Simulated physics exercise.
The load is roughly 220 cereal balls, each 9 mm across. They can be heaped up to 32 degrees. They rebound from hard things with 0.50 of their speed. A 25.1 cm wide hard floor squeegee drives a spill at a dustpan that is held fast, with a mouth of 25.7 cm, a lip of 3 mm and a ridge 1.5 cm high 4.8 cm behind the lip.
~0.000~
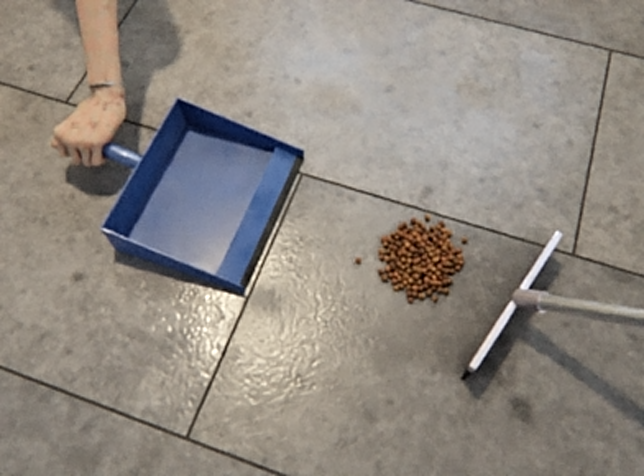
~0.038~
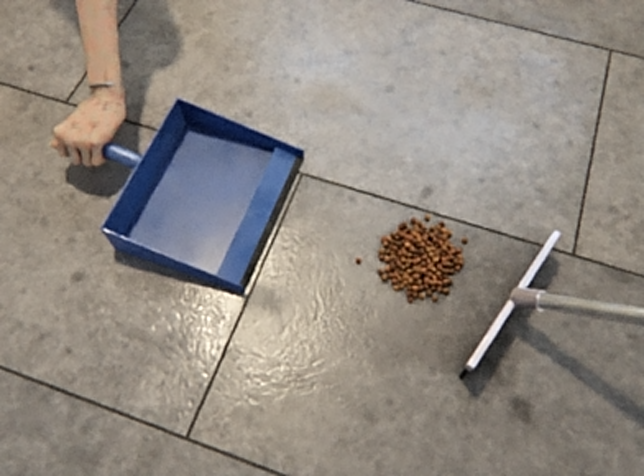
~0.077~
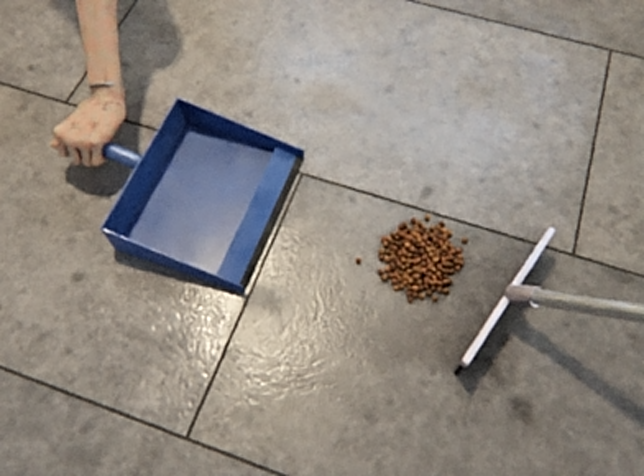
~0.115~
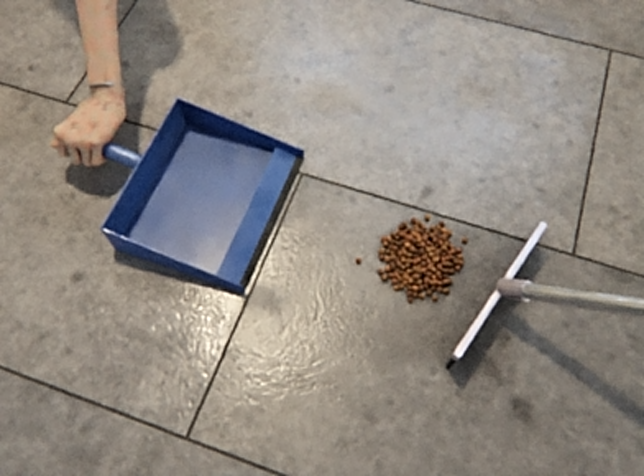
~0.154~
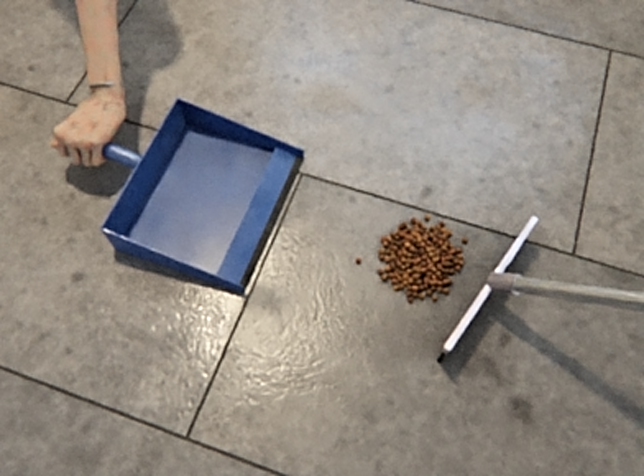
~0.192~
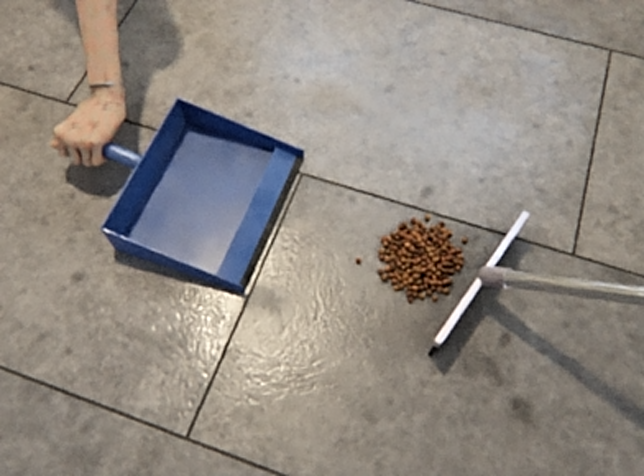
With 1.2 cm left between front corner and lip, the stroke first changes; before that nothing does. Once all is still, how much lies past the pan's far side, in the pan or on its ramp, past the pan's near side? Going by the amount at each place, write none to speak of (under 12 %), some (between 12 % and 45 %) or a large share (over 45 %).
Far side: Some, pan: Some, near side: None to speak of.
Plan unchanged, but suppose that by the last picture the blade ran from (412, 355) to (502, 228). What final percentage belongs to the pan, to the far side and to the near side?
That ends as pan 0, far 0, and near 0.
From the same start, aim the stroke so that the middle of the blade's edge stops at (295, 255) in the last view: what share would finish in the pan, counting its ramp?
About 0 per cent.
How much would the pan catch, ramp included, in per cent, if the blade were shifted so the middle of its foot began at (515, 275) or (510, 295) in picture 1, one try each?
Close to 20 in a hundred, then close to 20 in a hundred.
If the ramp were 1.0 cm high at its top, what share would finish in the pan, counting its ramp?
Something like 20 per cent, ramp included.
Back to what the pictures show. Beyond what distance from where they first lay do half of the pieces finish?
That distance is around 24 cm.
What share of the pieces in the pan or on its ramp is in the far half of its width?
Something like 90 in a hundred.
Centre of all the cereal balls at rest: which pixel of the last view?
When it all comes to rest, the middle is near (306, 176).
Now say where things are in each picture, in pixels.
The first frame shows blade from (472, 368) to (556, 238), moved 0.0 cm, 0 of the pieces shifted so far; middle of the pieces at (420, 255); pan at (202, 199).
The second frame shows blade from (470, 367) to (554, 237), moved 0.3 cm, 0 of the pieces shifted so far; middle of the pieces at (420, 255).
The third frame shows blade from (465, 363) to (549, 234), moved 1.1 cm, 0 of the pieces shifted so far; middle of the pieces at (420, 255).
The fourth frame shows blade from (456, 356) to (541, 229), moved 2.5 cm, 0 of the pieces shifted so far; middle of the pieces at (420, 255).
The fifth frame shows blade from (447, 349) to (532, 223), moved 4.0 cm, 0 of the pieces shifted so far; middle of the pieces at (420, 255).
The sixth frame shows blade from (437, 343) to (523, 218), moved 5.5 cm, 0 of the pieces shifted so far; middle of the pieces at (420, 255); pan at (202, 199). Its pace works out near 0.39 m/s, heading 19 degrees away from the viewer's side.
After 0.55 s, middle of the blade 20 cm from the lip; 0 % over the lip, far side 0 %, near side 0 %.
After 0.80 s, middle of the blade 10 cm from the lip; 0 % over the lip, far side 10 %, near side 0 %.
After 1.15 s, middle of the blade 5 cm from the lip; 15 % over the lip, far side 25 %, near side 0 %.
In the end, at 1.5 s, far side 25 %, pan 15 %, near side 0 %, in front of the lip or behind the blade 55 %.
